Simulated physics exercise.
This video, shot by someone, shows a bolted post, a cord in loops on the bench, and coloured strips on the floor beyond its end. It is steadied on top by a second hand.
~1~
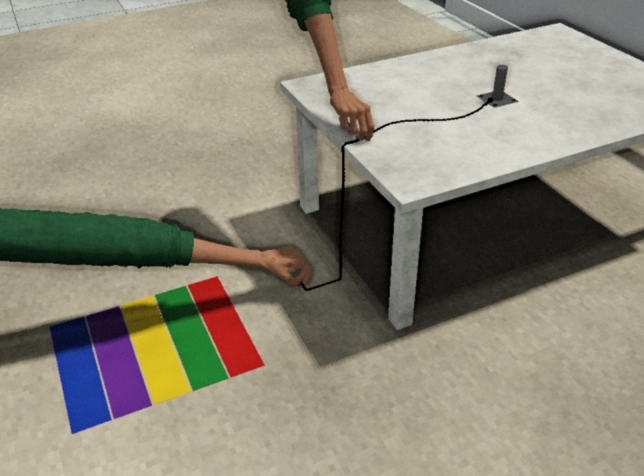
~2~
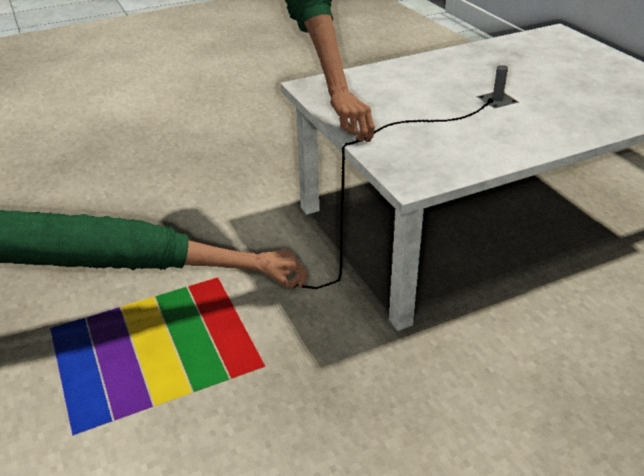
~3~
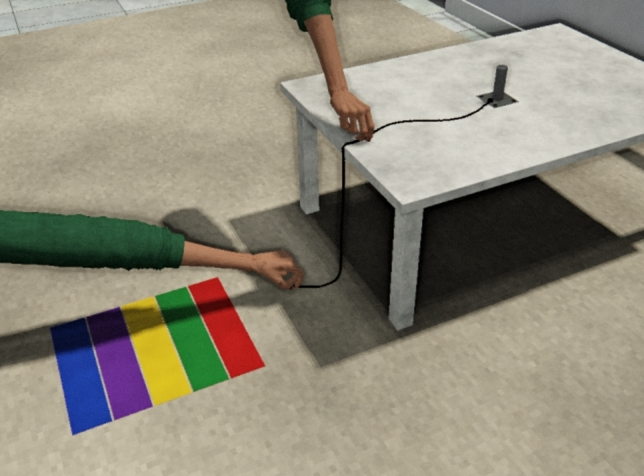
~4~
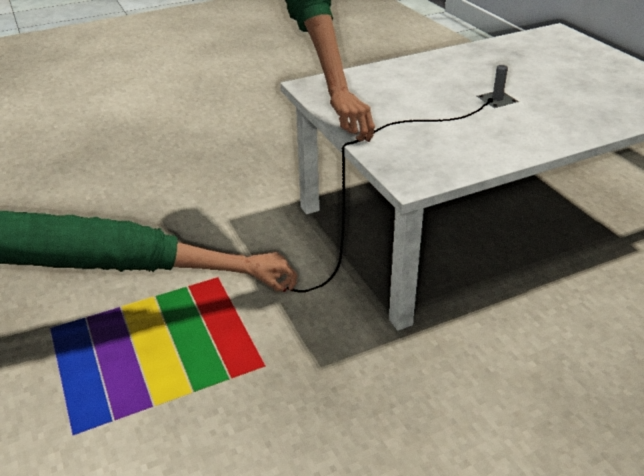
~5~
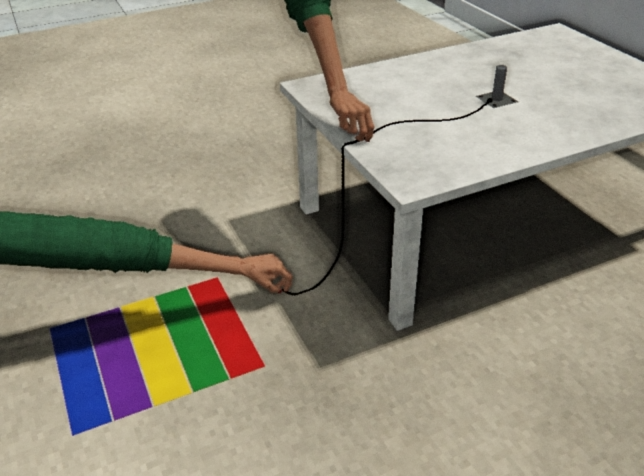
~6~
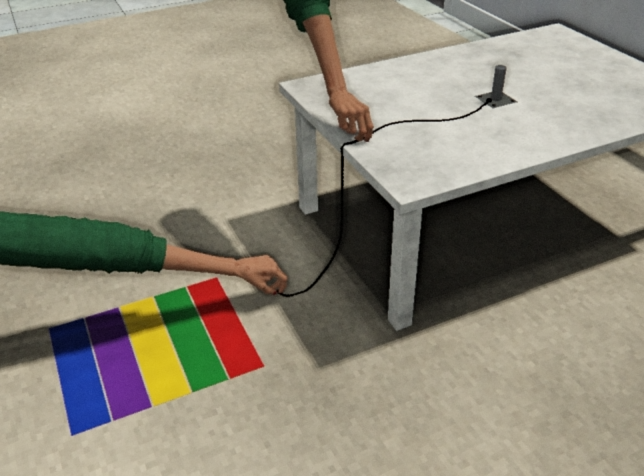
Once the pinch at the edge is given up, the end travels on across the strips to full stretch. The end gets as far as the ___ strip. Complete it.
The end gets as far as the green strip.
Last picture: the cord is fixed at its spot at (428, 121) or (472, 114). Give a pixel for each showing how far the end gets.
Per try (px, approx.): (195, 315), (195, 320).
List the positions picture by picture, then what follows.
In the first frame, end (302, 282); red (239, 353); green (203, 366); yellow (166, 379); purple (127, 392); blue (87, 406).
In the second frame, end (297, 285); cord through (478, 111) (424, 121) (372, 135) (343, 174) (341, 230) (340, 276).
In the third frame, end (294, 286).
In the fourth frame, end (287, 288); cord through (478, 111) (424, 121) (372, 134) (344, 174) (343, 229) (332, 277).
In the fifth frame, end (283, 289).
In the sixth frame, end (278, 291); cord through (476, 111) (422, 121) (370, 135) (342, 174) (341, 229) (319, 278).
Soon after, end near (256, 298); short of the strips.
After that, end near (215, 311); over red.
At the stop, end near (189, 319); over green. It gets as far as the green strip.
